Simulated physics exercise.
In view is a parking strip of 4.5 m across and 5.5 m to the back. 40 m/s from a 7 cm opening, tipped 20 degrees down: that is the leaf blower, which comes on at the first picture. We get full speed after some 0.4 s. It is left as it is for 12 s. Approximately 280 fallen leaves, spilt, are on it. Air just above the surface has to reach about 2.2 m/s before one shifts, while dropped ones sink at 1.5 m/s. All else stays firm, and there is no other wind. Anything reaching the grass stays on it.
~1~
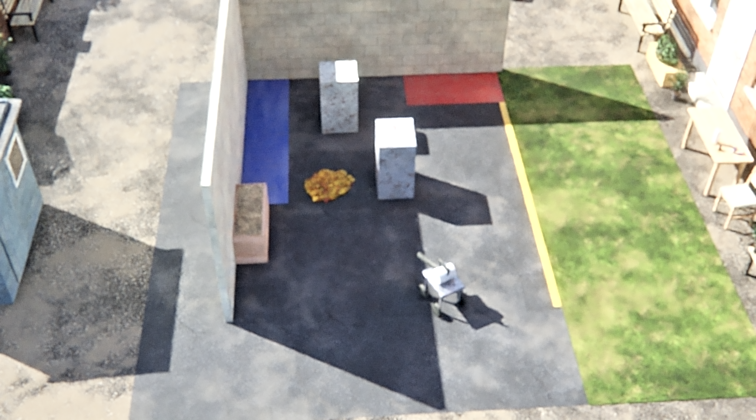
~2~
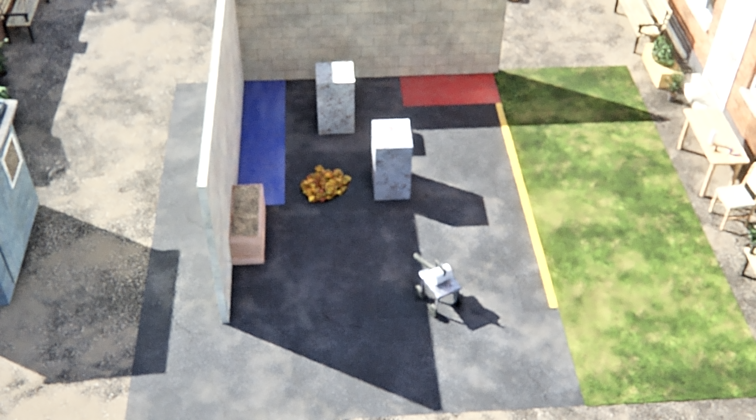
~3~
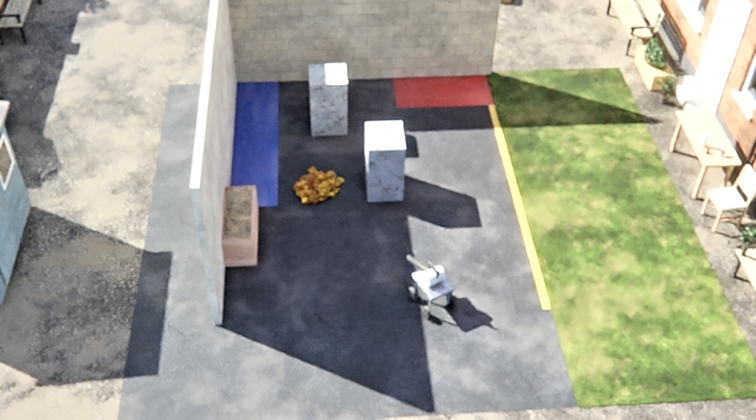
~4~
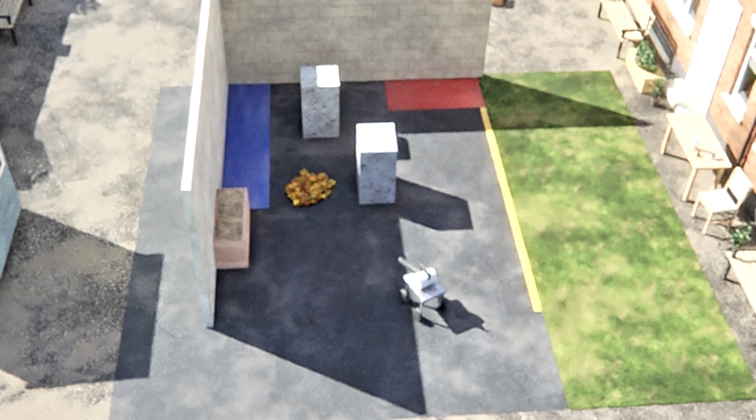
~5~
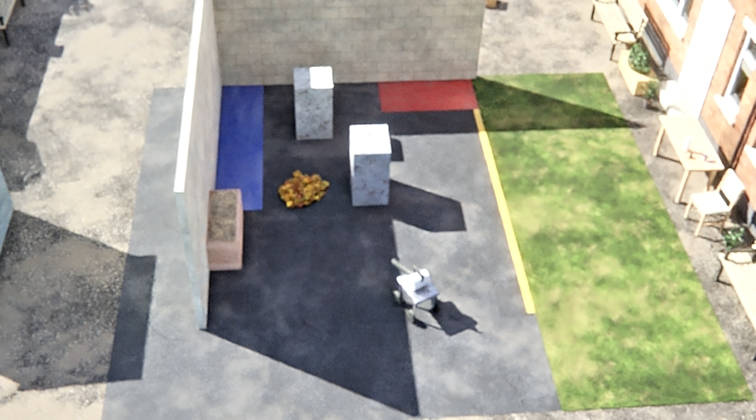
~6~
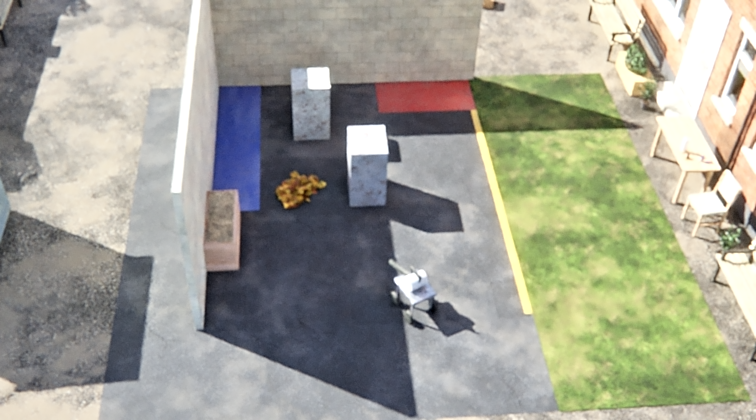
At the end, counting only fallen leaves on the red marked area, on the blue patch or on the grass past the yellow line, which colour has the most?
Blue.
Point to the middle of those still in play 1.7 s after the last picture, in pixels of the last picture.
Centre estimate: (235, 134) px.
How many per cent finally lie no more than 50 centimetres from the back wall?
Roughly 30 in a hundred.
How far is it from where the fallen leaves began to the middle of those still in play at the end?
About 2.2 m.
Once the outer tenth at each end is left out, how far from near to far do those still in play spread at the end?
1.6 m, roughly.
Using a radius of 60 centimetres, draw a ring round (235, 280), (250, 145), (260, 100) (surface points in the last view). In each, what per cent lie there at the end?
First spot near 0 %, second near 30 %, third near 30 %.
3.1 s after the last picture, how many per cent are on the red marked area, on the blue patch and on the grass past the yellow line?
I'd say around 0 per cent at red, 90 per cent at blue, 0 per cent at yellow.
Then, 1.7 s after the last picture, 0 % are on the red marked area, 92 % on the blue patch and 0 % on the grass past the yellow line; the middle of those still in play is near (235, 134); 6 % have settled or left.
Then, 3.1 s after the last picture, 0 % are on the red marked area, 92 % on the blue patch and 0 % on the grass past the yellow line; the middle of those still in play is near (226, 128); 21 % have settled or left.
Then, 5.8 s after the last picture, 0 % are on the red marked area, 93 % on the blue patch and 0 % on the grass past the yellow line; the middle of those still in play is near (224, 123); 37 % have settled or left.
Then, 11.2 s after the last picture, at the end, 0 % are on the red marked area, 93 % on the blue patch and 0 % on the grass past the yellow line; the middle of those still in play is near (223, 119).
